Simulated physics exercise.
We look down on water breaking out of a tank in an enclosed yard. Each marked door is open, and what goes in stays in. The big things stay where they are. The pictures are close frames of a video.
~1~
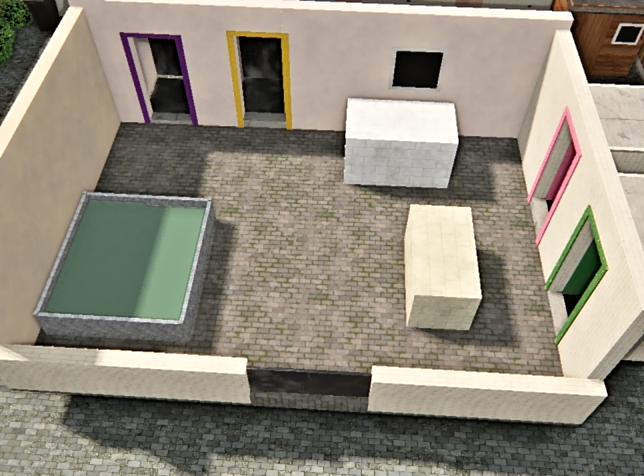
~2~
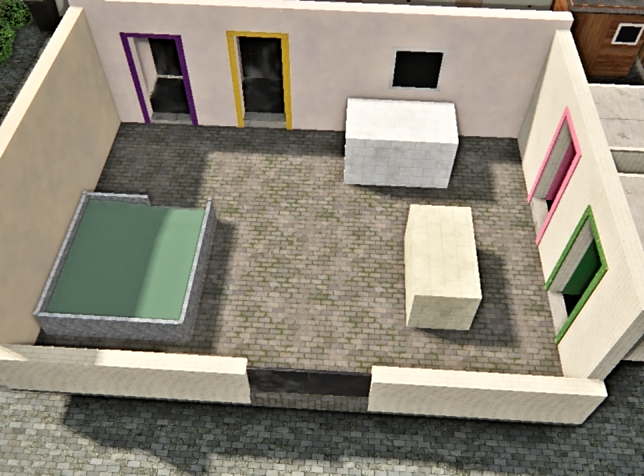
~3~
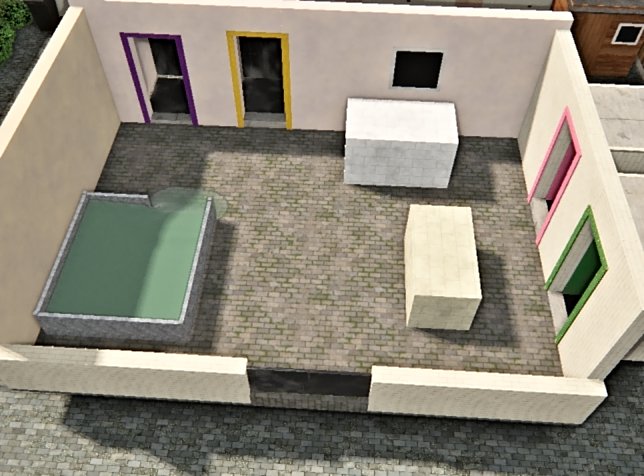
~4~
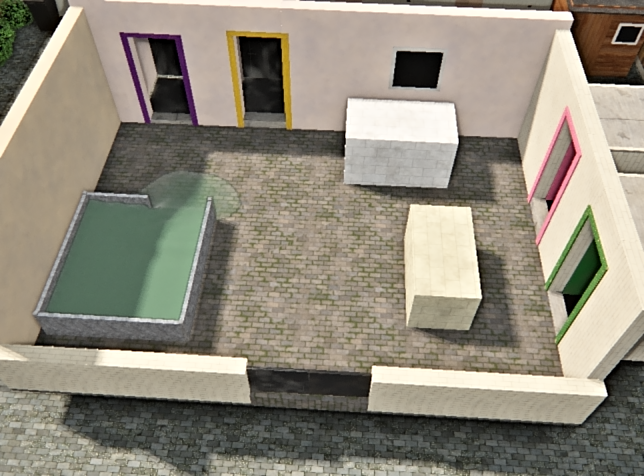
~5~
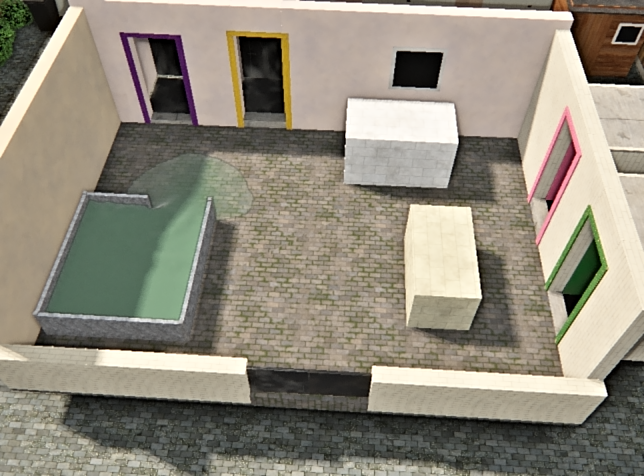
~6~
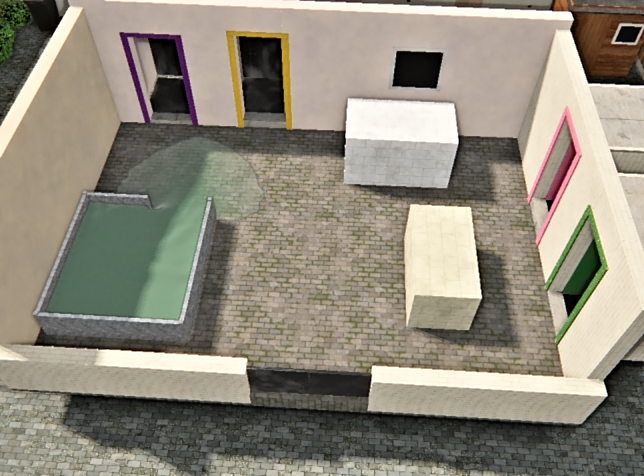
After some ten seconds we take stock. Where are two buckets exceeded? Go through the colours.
In the end: The green door holds within the limit; the pink door holds within the limit; the purple door floods; the yellow door holds within the limit.
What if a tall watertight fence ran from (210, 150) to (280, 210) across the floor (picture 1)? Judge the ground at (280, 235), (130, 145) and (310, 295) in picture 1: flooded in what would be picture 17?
One after the other: Flooded, awash, no water.
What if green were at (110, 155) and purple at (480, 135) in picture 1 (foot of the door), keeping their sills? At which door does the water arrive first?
That is the yellow one.
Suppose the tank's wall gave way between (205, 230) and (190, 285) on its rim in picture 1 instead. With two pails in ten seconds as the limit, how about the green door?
One by one: Green door goes over.
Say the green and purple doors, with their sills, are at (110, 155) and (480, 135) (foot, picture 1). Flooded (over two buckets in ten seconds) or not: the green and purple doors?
One by one: Green lets more in, purple holds.
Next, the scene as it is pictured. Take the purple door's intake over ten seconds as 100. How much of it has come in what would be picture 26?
I make it 60 per cent.
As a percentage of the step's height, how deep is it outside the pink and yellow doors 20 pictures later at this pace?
Roughly 0 per cent, then 80 per cent.
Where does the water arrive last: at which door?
It is the green one.
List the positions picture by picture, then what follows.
In the first picture, the open tank at (130, 256) is whole and still.
In the second picture, the front is at a hidden place, out from the gap on the open tank's far side.
In the third picture, water pours out on the open tank's far side and has run to (160, 193).
In the fourth picture, the front is at (178, 173), out from the gap on the open tank's far side.
In the fifth picture, the front is at (186, 156), out from the gap on the open tank's far side.
In the sixth picture, the front is at (193, 140), out from the gap on the open tank's far side.
A moment on, water covers 20 % of the floor; the green door not reached, the pink door not reached, the purple door under two buckets in, the yellow door wet at the sill, nothing in.
Next, water covers 25 % of the floor; the green door not reached, the pink door not reached, the purple door over two buckets in, the yellow door wet at the sill, nothing in.
Then, water covers 30 % of the floor; the green door not reached, the pink door not reached, the purple door far over two buckets in, the yellow door wet at the sill, nothing in.
Later, water covers 60 % of the floor; the green door not reached, the pink door wet at the sill, nothing in, the purple door far over two buckets in, the yellow door wet at the sill, nothing in.
In the end, water covers 85 % of the floor; the green door wet at the sill, nothing in, the pink door wet at the sill, nothing in, the purple door far over two buckets in, the yellow door wet at the sill, nothing in.
